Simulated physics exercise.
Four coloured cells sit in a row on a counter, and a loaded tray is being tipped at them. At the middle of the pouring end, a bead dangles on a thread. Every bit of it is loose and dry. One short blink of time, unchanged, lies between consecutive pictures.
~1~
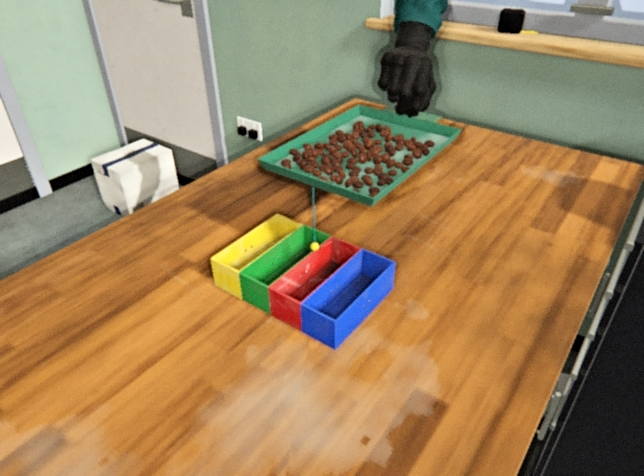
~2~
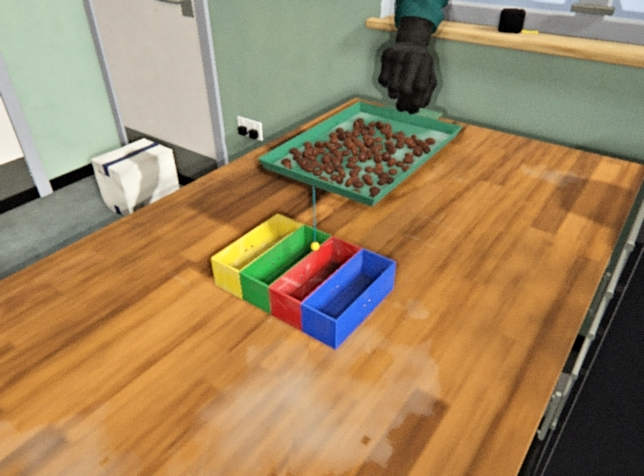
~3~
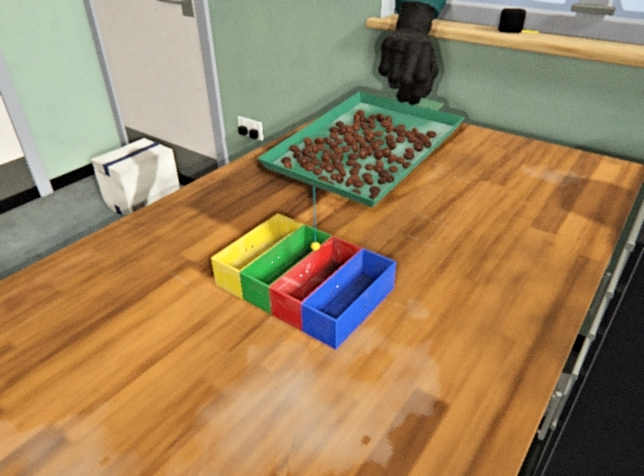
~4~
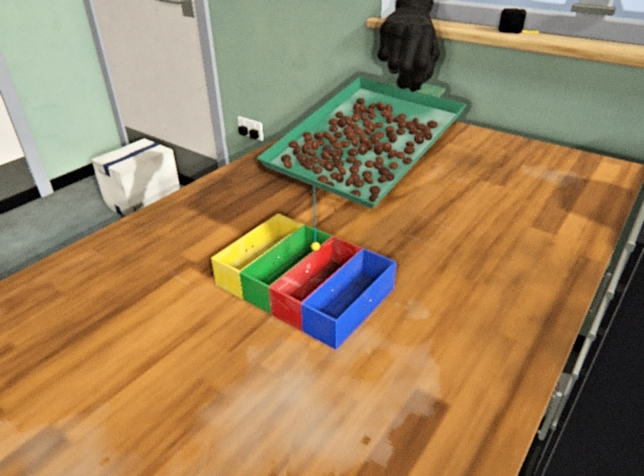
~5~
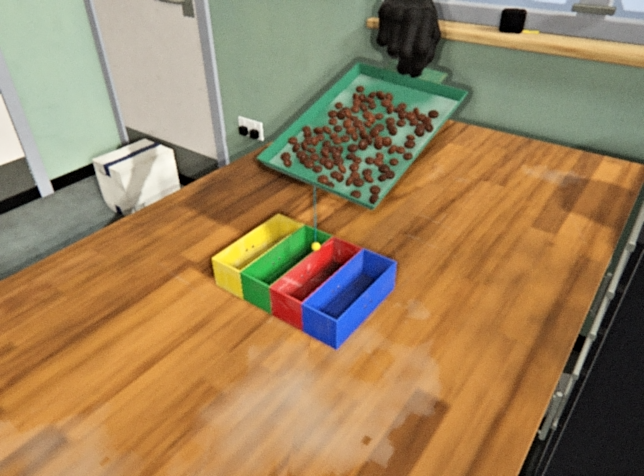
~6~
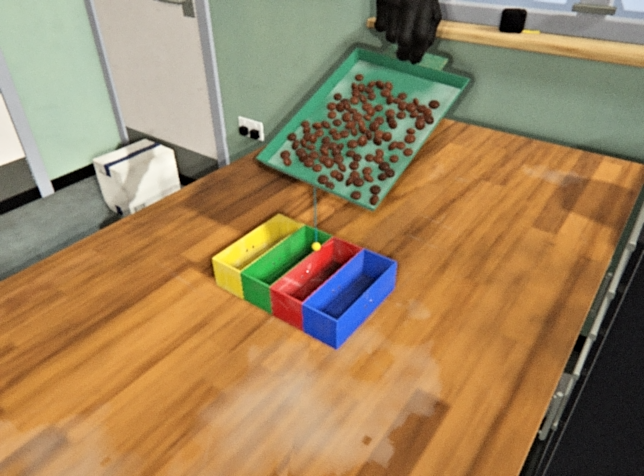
A black-gloved hand in a dark green sleeve reaches in over a wooden counter in a green-walled room, seen from above at an angle. A green tray of small brown pieces sits behind four open cells, yellow, green, red and blue from left to right, with a yellow bead near them. The tray's far end rises steadily, tilting toward the cells, while the camera stays still.
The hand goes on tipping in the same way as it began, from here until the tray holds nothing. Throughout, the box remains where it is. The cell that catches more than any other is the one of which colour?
It is the blue one.
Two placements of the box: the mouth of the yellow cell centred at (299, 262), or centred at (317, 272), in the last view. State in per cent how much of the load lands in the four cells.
Roughly 90 per cent the first time and 80 per cent the second.
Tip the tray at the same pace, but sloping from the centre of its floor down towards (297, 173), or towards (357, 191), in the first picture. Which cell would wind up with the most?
The yellow one first, the blue cell second.
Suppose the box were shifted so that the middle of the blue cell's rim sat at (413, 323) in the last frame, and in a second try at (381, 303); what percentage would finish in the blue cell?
In order, 0 % and 20 %.
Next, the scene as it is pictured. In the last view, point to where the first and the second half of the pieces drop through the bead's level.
The first part passes (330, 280); everything after passes (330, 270).
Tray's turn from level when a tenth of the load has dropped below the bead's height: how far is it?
Approx. reading: About 75°.
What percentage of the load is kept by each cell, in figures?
Yellow cell: Roughly 0; green cell: Roughly 10; red cell: Roughly 30; blue cell: Roughly 40.
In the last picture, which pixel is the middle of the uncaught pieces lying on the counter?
Look around pixel (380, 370).
Soon, tray tipped steeply; nearly all on the tray; a small part falling or outside the box.
A while on, tray tipped past a quarter turn; about a third in the blue cell; about a quarter in the red cell; a small part in the green cell; a stray few in the yellow cell; about a quarter falling or outside the box.
Towards the end, tray tipped past a quarter turn; about half in the blue cell; about a quarter in the red cell; a small part in the green cell; a stray few in the yellow cell; about a quarter falling or outside the box.
Finally, tray tipped past a quarter turn; about half in the blue cell; about a quarter in the red cell; a small part in the green cell; a stray few in the yellow cell; about a quarter outside the box.
